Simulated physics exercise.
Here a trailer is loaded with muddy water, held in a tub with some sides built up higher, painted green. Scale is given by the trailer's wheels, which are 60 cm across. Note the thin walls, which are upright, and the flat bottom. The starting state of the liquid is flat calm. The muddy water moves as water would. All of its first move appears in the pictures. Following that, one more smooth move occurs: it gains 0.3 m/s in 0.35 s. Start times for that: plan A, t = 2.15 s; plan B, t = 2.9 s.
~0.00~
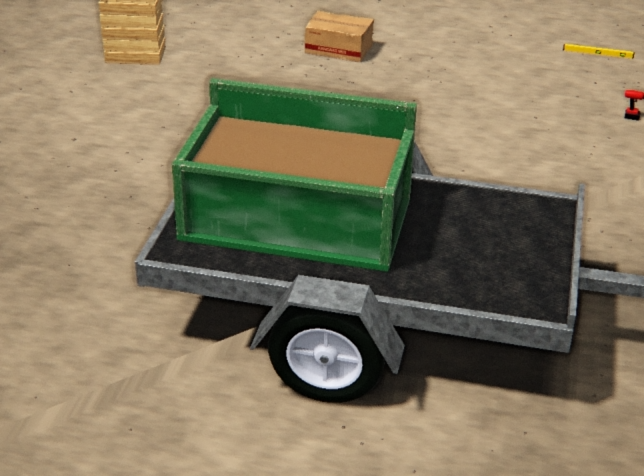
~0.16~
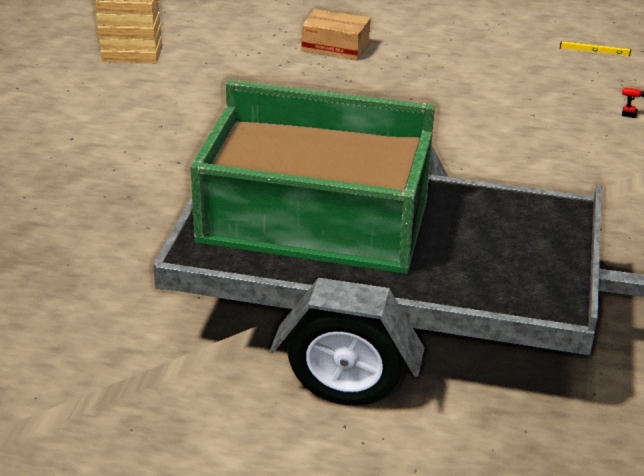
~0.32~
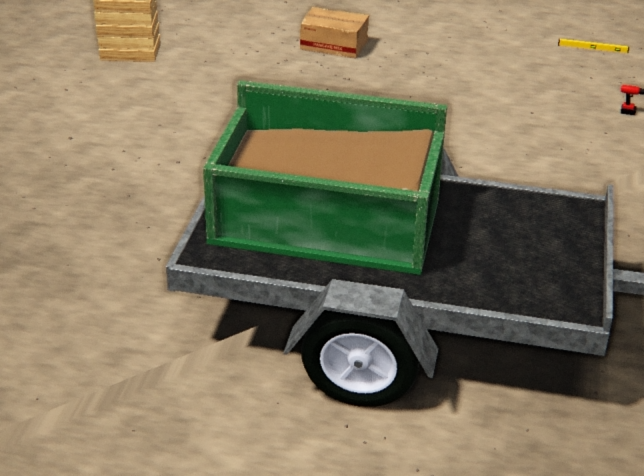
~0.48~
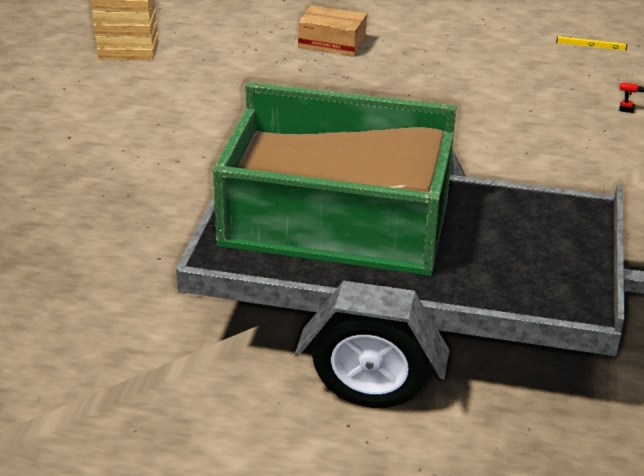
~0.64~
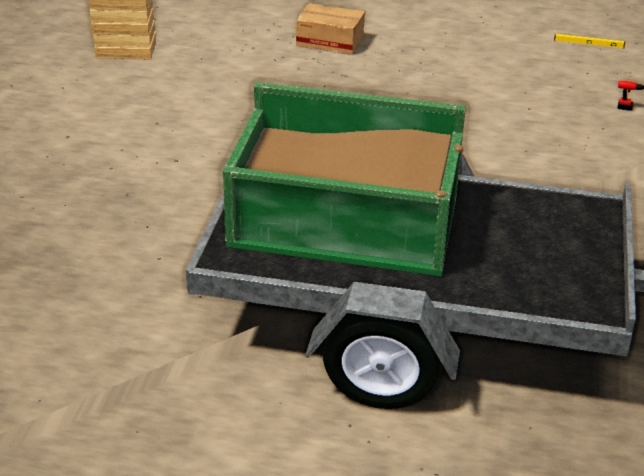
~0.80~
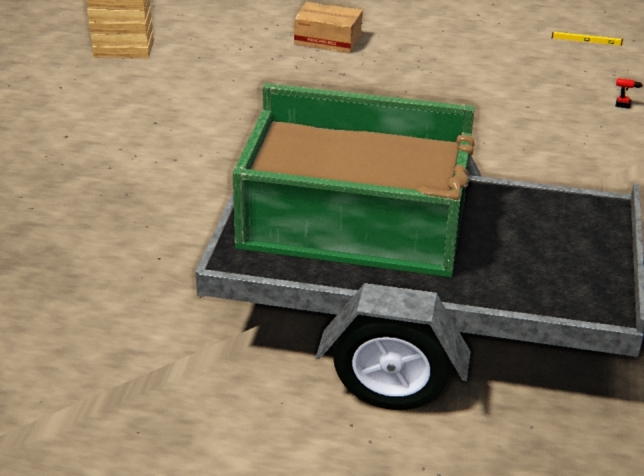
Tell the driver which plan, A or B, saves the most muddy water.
The driver should go with plan B.
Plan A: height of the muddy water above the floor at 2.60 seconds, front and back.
Heights: Front 30 cm, then back 46 cm.
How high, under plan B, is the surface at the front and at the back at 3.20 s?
I'd say some 38 cm in front and some 36 cm behind.
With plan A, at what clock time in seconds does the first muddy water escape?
Around 2.7 seconds.
For plan A, At 2.60 s it stands 47 cm high behind and 29 cm in front; all of it is still inside.
For plan A, At 5.49 s 3 per cent has gone over the back and the front, 8 of 239 litres.
For plan B, At 3.20 s it stands 36 cm high behind and 38 cm in front; all of it is still inside.
For plan B, At 6.24 s 1 per cent has gone over the front and the back, 3 of 239 litres.
